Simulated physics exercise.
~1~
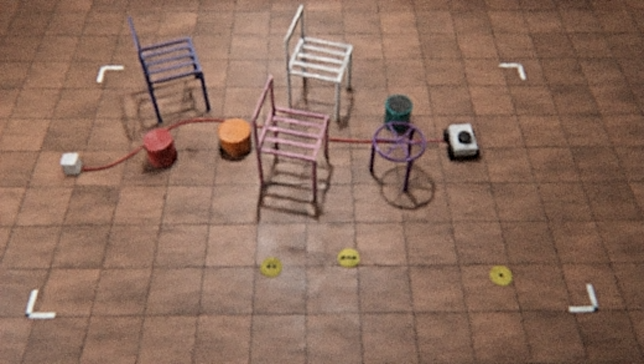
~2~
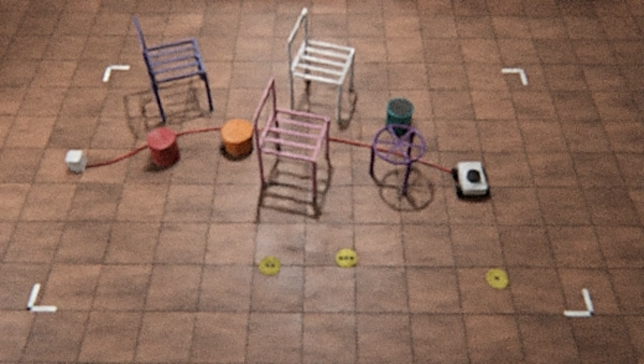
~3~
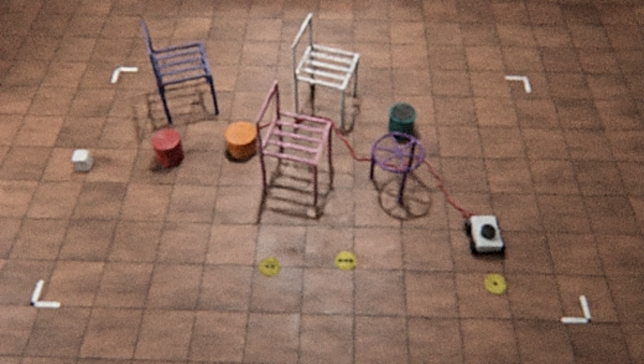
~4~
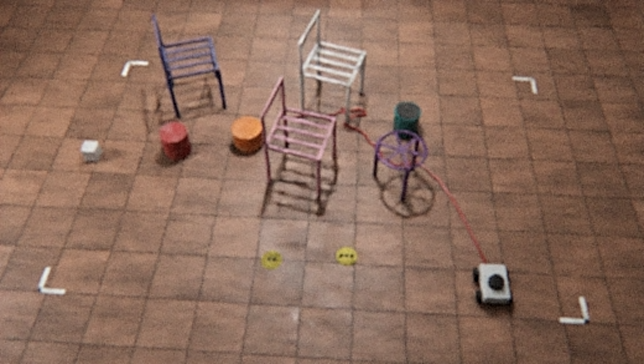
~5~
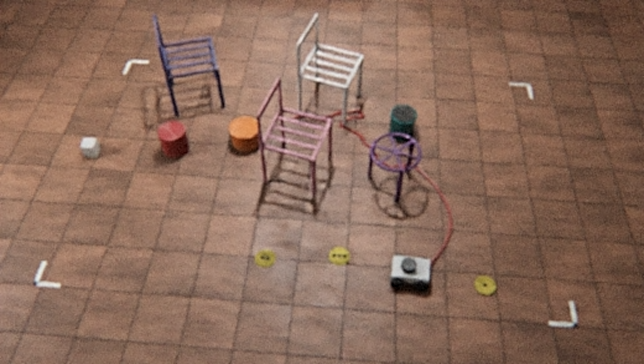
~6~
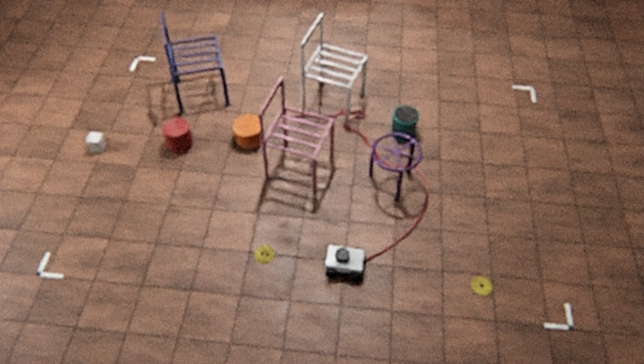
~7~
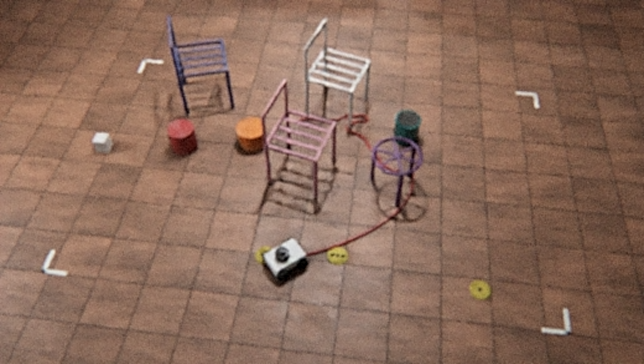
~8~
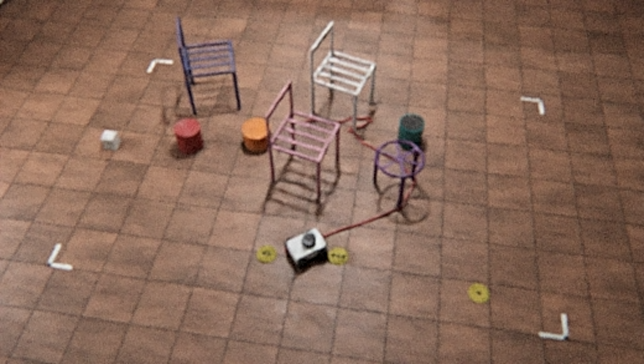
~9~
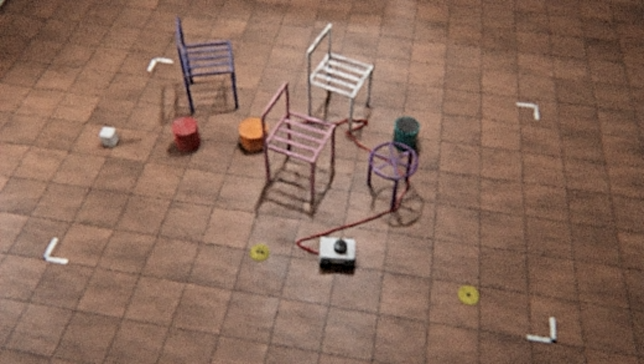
The video shows a small wheeled cart pulling a red lead among chairs, a stool, tubs and a pot on a tiled floor; the lead comes away from a white block as the cart drives down, then left past yellow marks, before turning back right and ending near the middle mark, the furniture still standing.
